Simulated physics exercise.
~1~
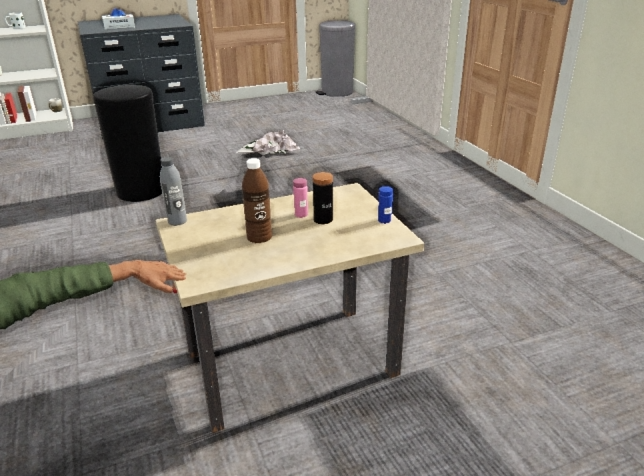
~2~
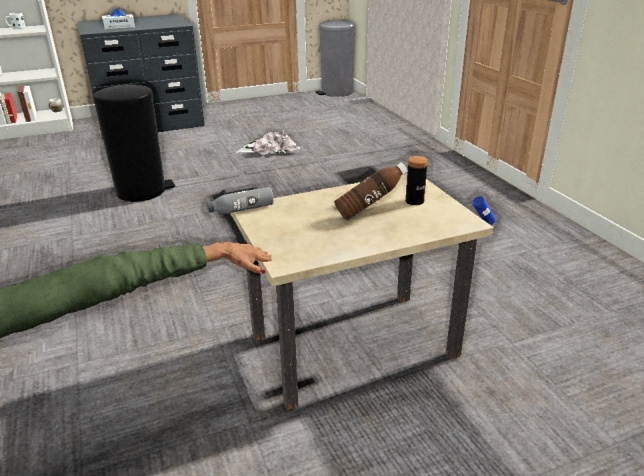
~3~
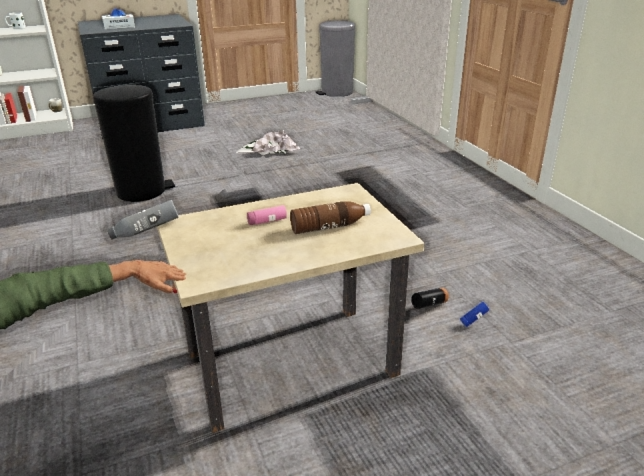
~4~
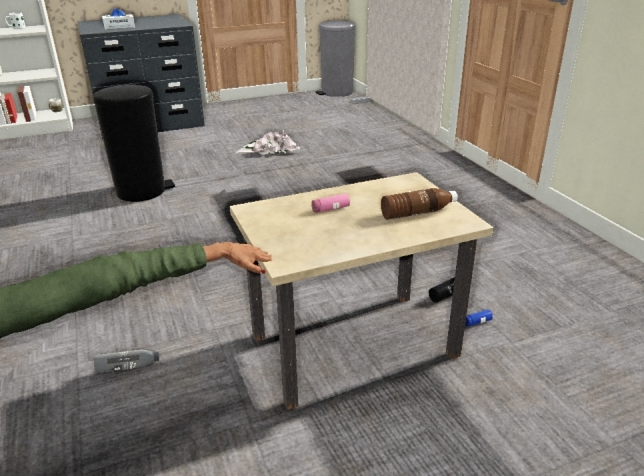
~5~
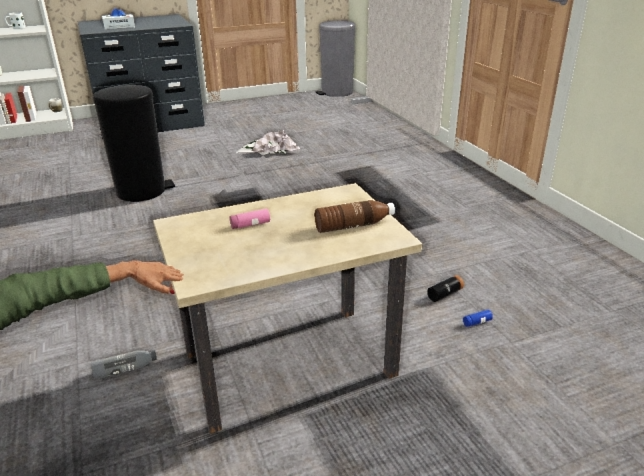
Hand shoving a small table right and left, toppling bottles, with three falling off and brown and pink ones left lying on top.
